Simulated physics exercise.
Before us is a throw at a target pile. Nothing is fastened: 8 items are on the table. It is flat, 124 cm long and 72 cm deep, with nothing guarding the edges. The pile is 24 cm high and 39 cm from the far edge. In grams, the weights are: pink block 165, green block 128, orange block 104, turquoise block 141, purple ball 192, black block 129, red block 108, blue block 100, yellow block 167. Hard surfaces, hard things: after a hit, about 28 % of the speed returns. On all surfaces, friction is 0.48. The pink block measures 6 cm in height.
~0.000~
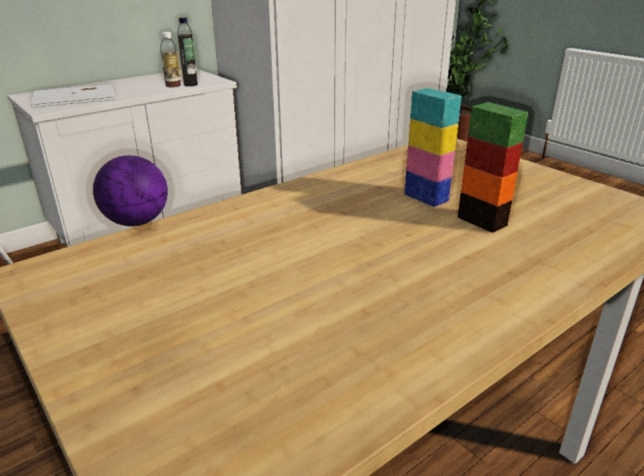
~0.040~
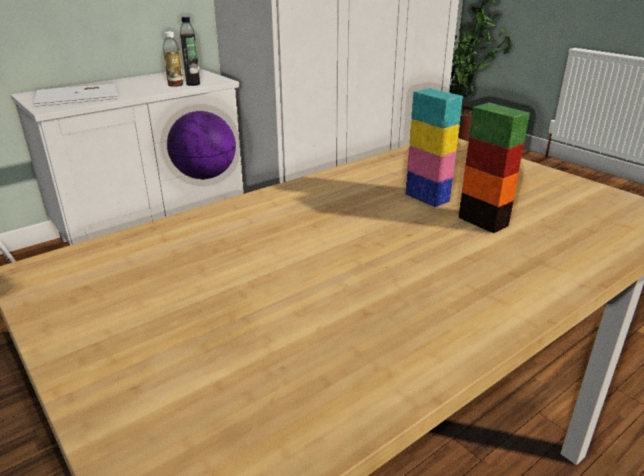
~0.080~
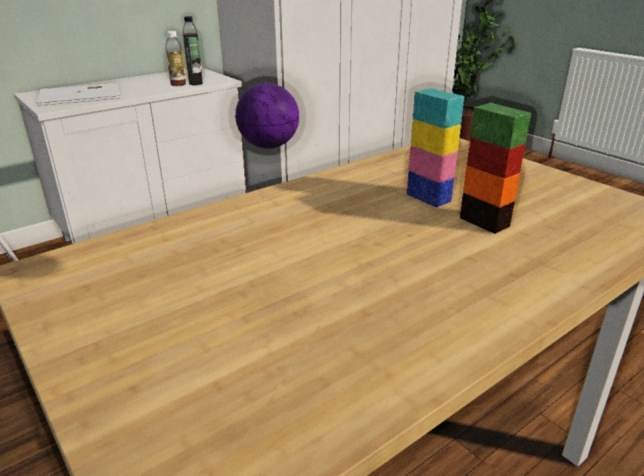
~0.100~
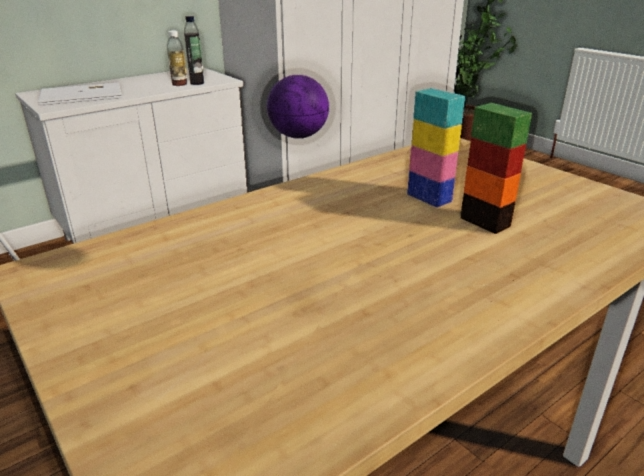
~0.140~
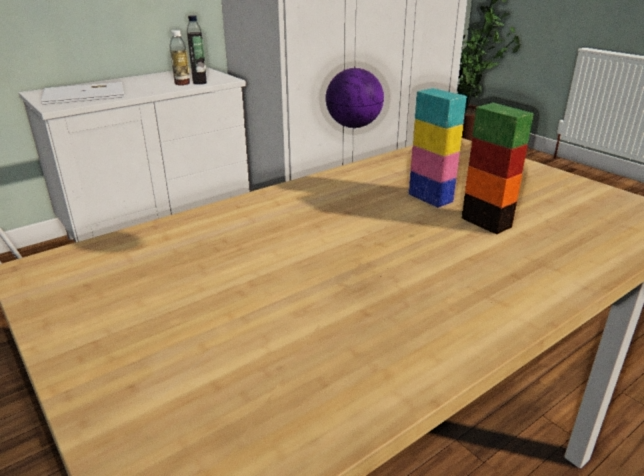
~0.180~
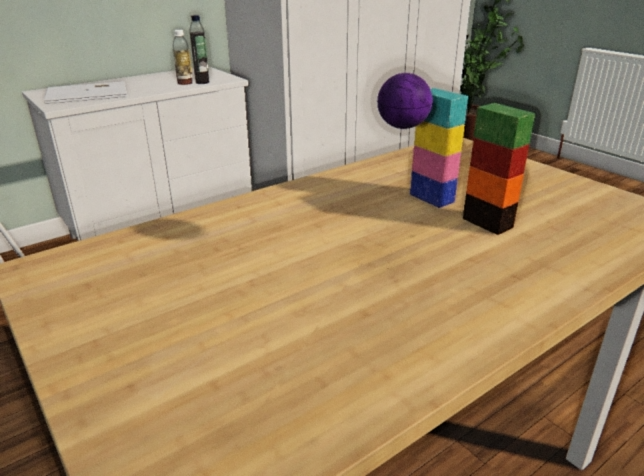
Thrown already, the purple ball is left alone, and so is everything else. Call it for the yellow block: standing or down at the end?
Standing.
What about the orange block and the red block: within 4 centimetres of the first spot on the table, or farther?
Orange block: Is displaced. Red block: Is displaced.
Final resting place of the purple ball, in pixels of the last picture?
About (484, 226).
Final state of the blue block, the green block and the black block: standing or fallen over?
Well, the blue block holds steady, the green block tumbles down, and the black block tumbles down.
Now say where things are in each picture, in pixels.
Gap 63 cm; purple ball (131, 191); yellow block (432, 135), in the first frame.
Gap 54 cm; purple ball (202, 146); orange block (489, 183), in the second frame.
Gap 44 cm; purple ball (267, 116); black block (486, 210), in the third frame.
Gap 39 cm; purple ball (298, 107); blue block (431, 187), in the fourth frame.
Gap 30 cm; purple ball (355, 99); green block (502, 126), in the fifth frame.
Gap 20 cm; purple ball (404, 102); yellow block (438, 136), in the sixth frame.
Around 0.48 s, purple ball near (490, 210); green block on its side; orange block on its side; red block on its side.
Around 0.68 s, purple ball near (485, 225); green block now off the table; orange block on its side; red block upside down.
Finally (1.2 s), off the table and tipped over, green block; on their side or leaning hard on the table, orange block, black block and red block; the other 4 still in place (within 4 cm). Final places as that camera would see them, yellow block near (438, 136).
